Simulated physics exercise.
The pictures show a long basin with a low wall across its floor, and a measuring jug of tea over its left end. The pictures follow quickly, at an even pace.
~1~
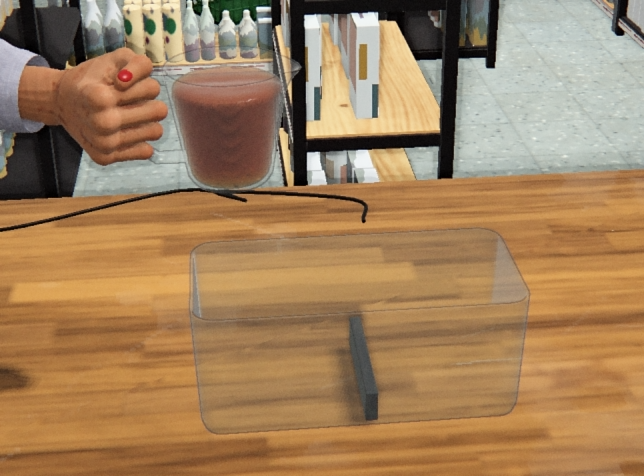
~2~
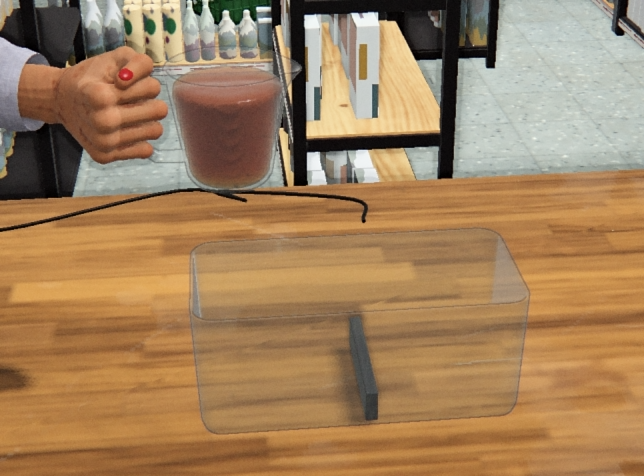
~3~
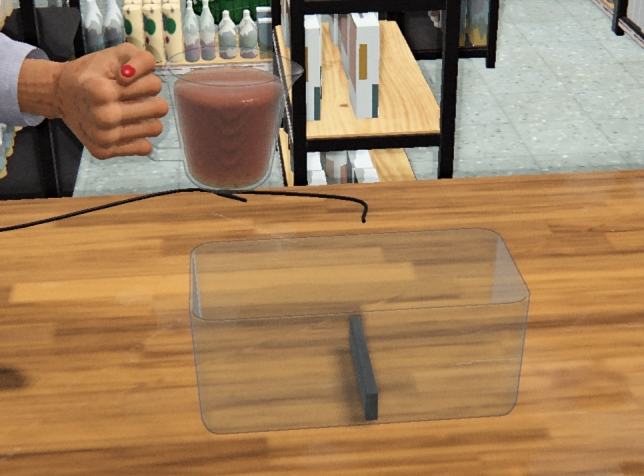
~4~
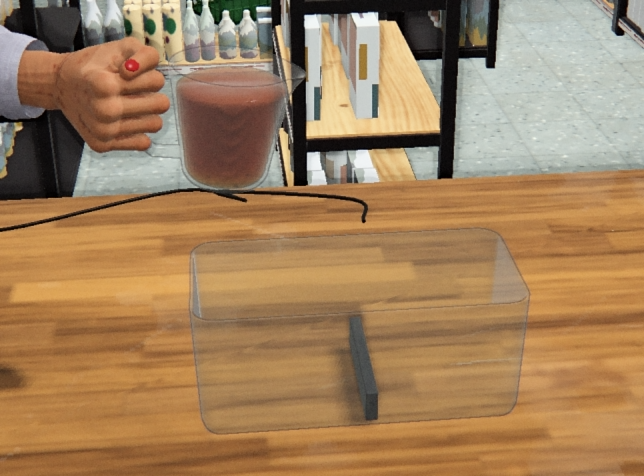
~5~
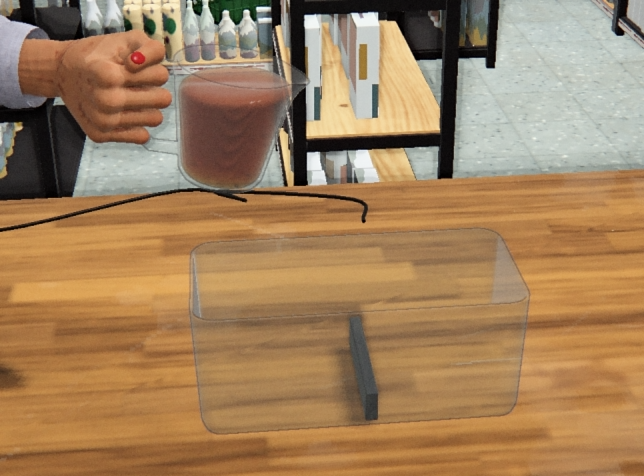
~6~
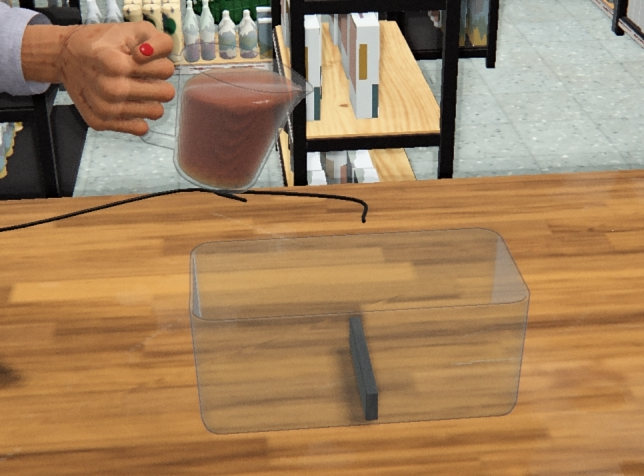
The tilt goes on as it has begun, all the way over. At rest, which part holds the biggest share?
The right-hand section gets the most.
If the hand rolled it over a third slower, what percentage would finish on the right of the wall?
Close to 75 per cent.
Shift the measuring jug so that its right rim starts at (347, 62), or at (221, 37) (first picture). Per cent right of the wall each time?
Near 85 % and 10 %.
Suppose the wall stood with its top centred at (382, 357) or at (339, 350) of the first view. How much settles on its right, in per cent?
Near 45 % and 85 %.
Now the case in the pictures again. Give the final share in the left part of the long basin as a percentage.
Close to 30 per cent.
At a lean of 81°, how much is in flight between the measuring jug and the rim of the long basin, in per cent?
Roughly 30 in a hundred.
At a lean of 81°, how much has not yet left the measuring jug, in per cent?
Some 60 per cent.
A moment on, the tilt is 81° and 59 per cent is still to pour, 0 is left of the wall and 12 right of it.
Next, the tilt is 114° and 5 per cent is still to pour, 18 is left of the wall and 65 right of it.
Then the tilt is 116° and 0 per cent is still to pour, 29 is left of the wall and 70 right of it.
Later the tilt is 116° and 0 per cent is still to pour, 29 is left of the wall and 70 right of it.
At rest 29 per cent lies left of the wall, 70 right of it and 1 outside.
